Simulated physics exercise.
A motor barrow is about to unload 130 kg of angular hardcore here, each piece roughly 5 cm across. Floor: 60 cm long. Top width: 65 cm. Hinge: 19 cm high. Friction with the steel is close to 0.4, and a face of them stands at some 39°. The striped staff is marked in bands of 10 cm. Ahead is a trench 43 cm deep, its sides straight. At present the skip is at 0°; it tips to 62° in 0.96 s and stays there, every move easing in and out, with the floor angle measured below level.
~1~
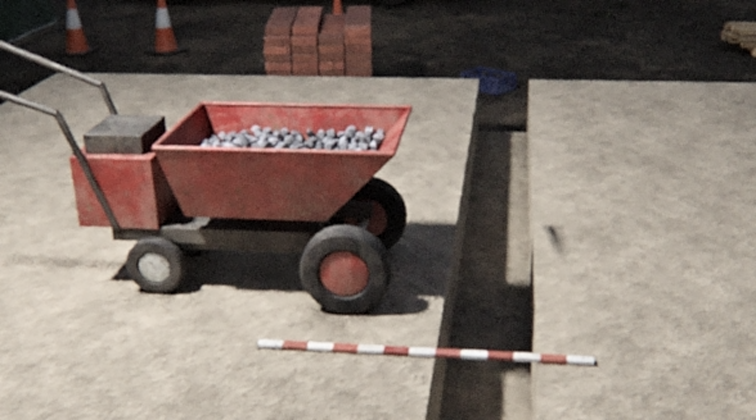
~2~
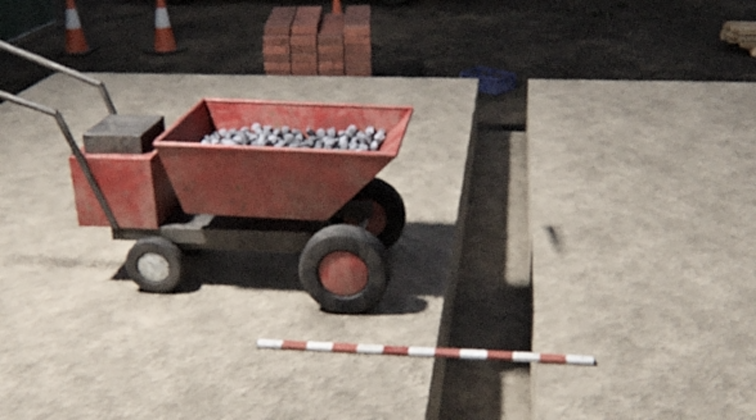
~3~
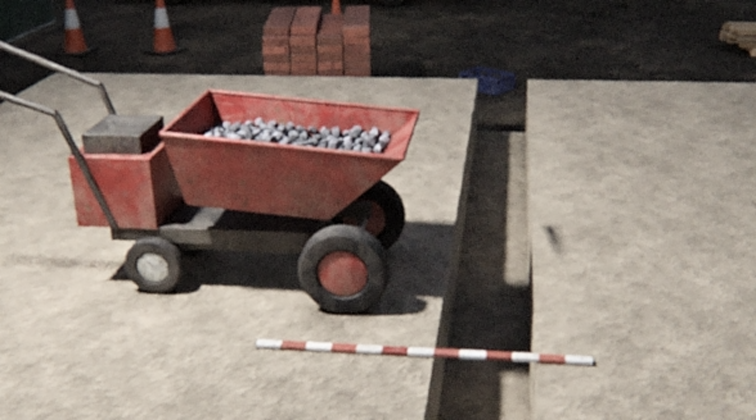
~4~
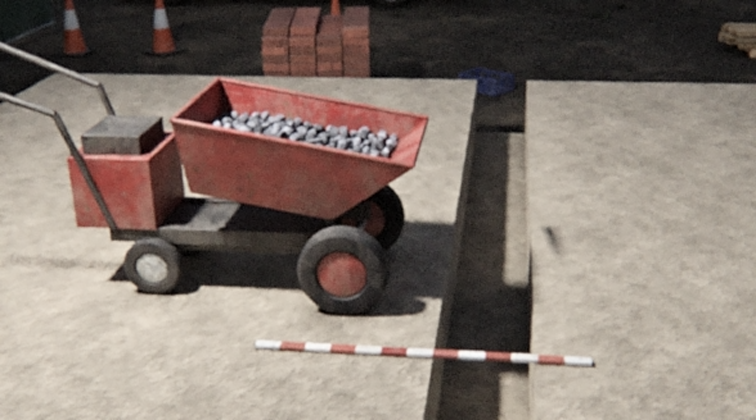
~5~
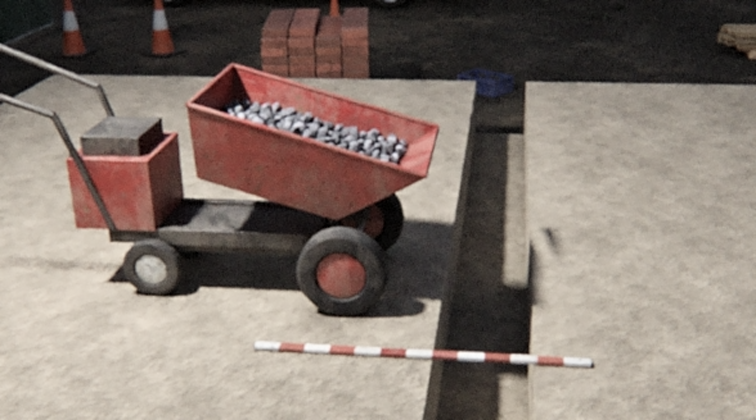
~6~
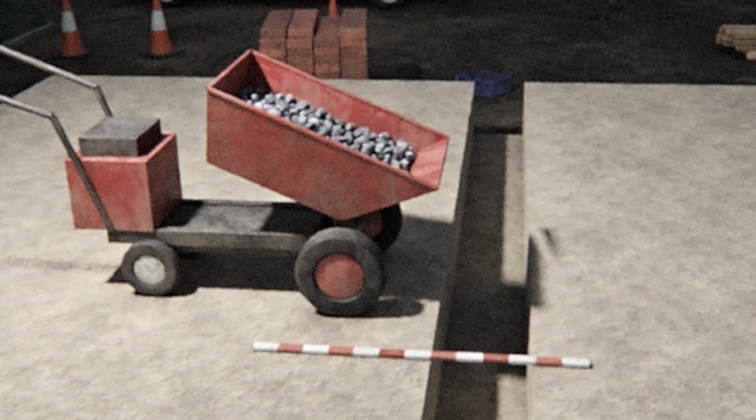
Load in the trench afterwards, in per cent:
50 %.
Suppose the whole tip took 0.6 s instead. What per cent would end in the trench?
40 per cent.
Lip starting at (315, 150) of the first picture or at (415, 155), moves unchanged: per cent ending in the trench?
The first start gives about 55 per cent, the second about 35.
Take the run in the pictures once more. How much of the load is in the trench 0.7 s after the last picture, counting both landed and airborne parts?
Around 5 per cent of it, at that instant.
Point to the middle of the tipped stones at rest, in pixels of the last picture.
I'd put it close to (511, 359).
Then, 0.3 s after the last picture the floor is at 52°, 100 % in the skip; the foremost stones are at (448, 211).
Then, 0.7 s after the last picture the floor is at 62°, 94 % in the skip, 6 % in the trench; the foremost stones are at (524, 262).
Then, 1.0 s after the last picture the floor is at 62°, 60 % in the skip, 24 % in the trench, 16 % past the trench; the foremost stones are at (621, 281).
Then, 3.0 s after the last picture the floor is at 62°, 32 % in the skip, 50 % in the trench, 18 % past the trench; the foremost stones are at (673, 279).
